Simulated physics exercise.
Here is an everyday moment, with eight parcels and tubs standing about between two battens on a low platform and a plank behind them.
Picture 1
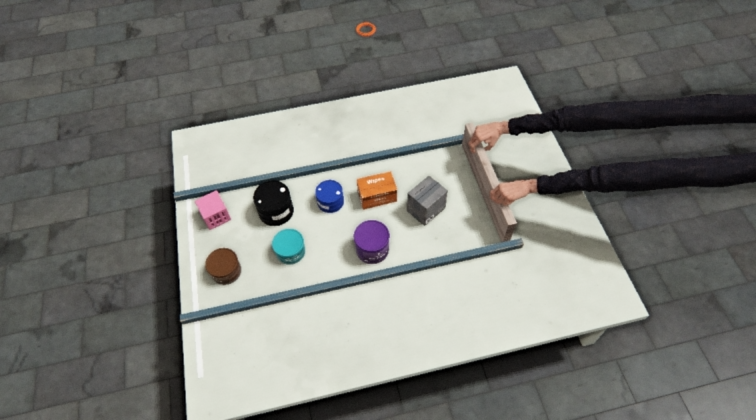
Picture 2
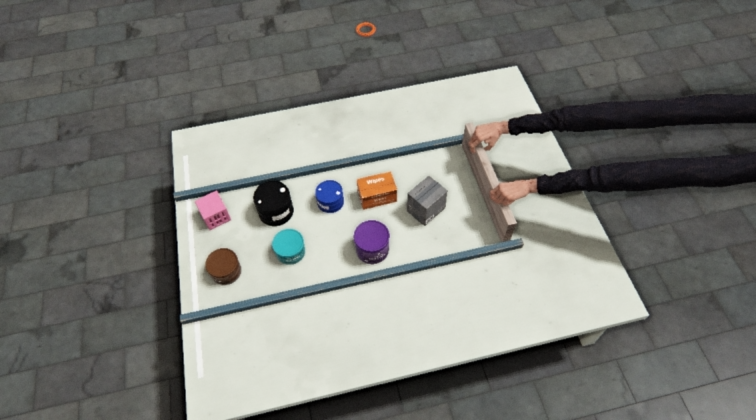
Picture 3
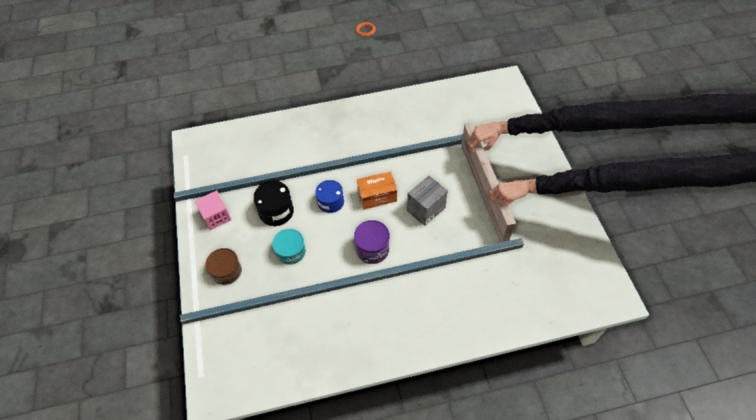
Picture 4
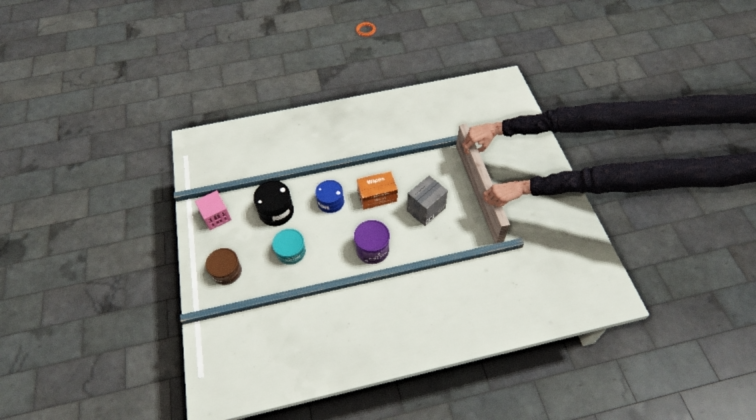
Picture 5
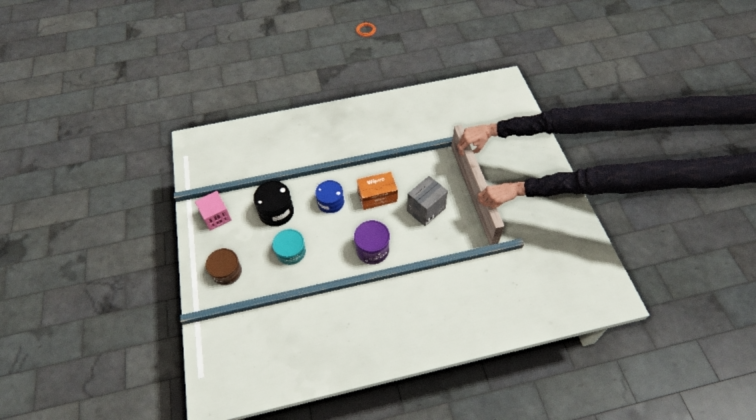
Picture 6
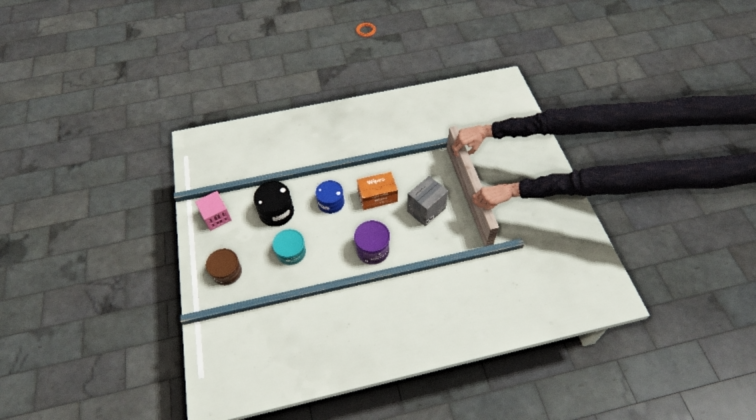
The clip shows two hands holding a plank at the right end of a white platform, where eight coloured crates and tubs stand still between two battens, as the hands slide the plank slightly left toward them.
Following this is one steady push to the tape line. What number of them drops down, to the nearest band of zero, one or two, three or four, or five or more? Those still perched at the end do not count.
The fall count hits five or goes past it.
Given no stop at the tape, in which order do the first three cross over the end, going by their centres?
Leading is the pink crate, followed by the black canister and the brown pail in that order.
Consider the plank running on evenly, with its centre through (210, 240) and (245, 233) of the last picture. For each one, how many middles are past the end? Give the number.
Taken in the given order, it's 5 and 3.
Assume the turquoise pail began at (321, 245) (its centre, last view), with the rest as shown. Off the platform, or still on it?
Put there, it simply leaves the top.
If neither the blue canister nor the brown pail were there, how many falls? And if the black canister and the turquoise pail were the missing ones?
The first count is 6 and the second is 6.
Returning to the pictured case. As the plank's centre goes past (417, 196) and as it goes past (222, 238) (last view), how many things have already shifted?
1 by the first point, 8 by the second.
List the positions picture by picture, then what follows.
In the first picture, pink crate (213, 211); brown pail (224, 267); black canister (274, 203); plank (487, 181); tape (192, 253).
In the second picture, brown pail (224, 267); turquoise pail (289, 247).
In the third picture, black canister (274, 204); orange box (377, 190).
In the fourth picture, pink crate (213, 211); plank (481, 182).
In the fifth picture, brown pail (224, 267); purple pail (372, 243).
In the sixth picture, pink crate (214, 211); brown pail (225, 267); black canister (274, 204); plank (471, 185); tape (193, 254).
Early on, none off yet; pink crate at rest near (214, 211); brown pail at rest near (225, 267); black canister at rest near (274, 204).
A while later, none off yet; pink crate travelled a little near (199, 213); brown pail at rest near (225, 267); black canister travelled about its own width near (228, 213).
Further along, one off so far; pink crate down on the ground near (165, 235); brown pail travelled well along near (171, 283); black canister leaning a little near (154, 234).
Finally, the number that fall off is five or more; lost, grey parcel, orange box, purple pail, blue canister, turquoise pail, black canister, brown pail and pink crate.
